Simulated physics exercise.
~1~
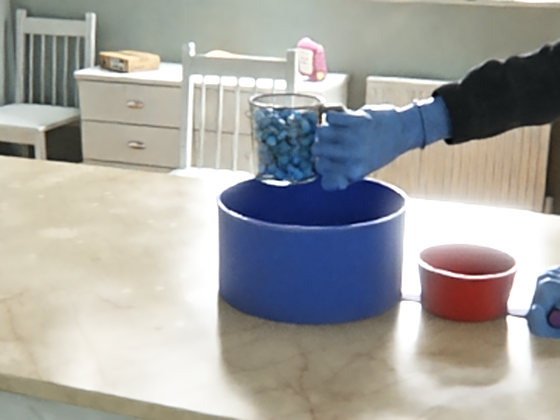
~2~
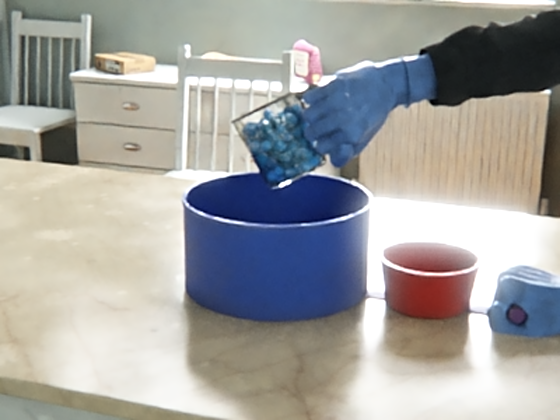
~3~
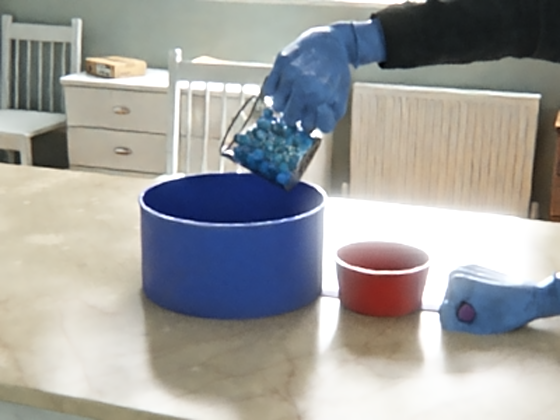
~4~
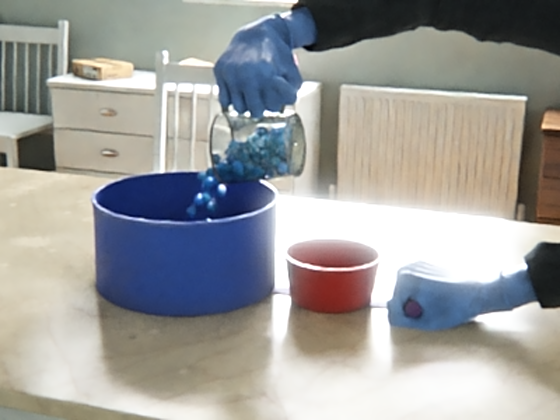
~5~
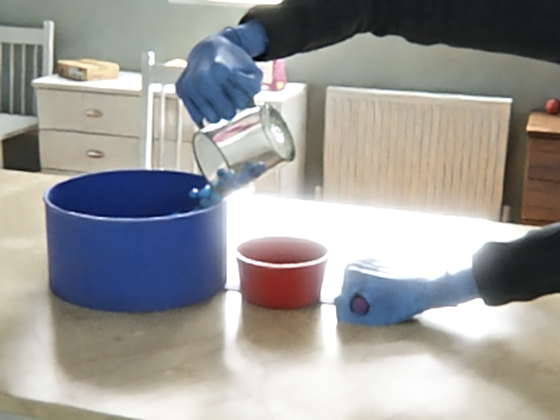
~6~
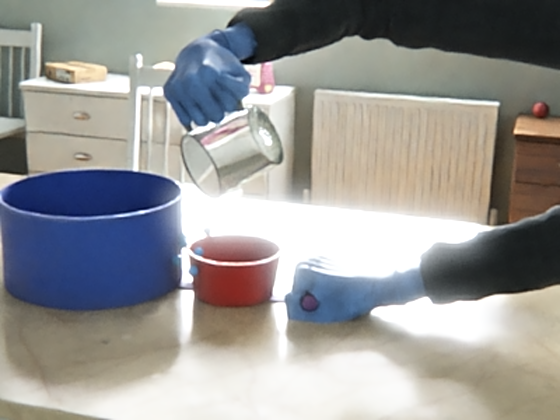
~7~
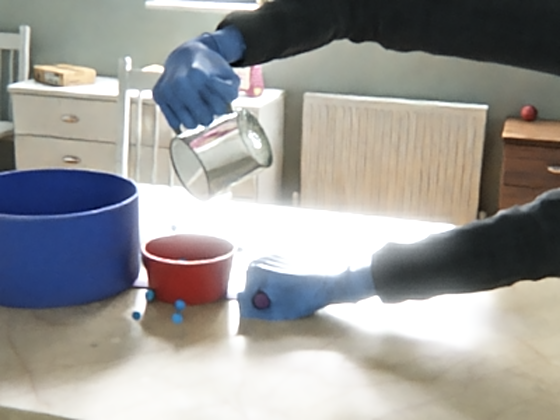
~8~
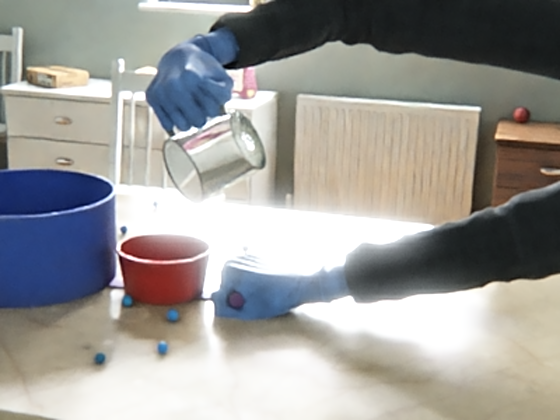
On a sunlit table, gloved hands pour blue balls from a glass cup into a blue pot, a few scattering beside a red dish.
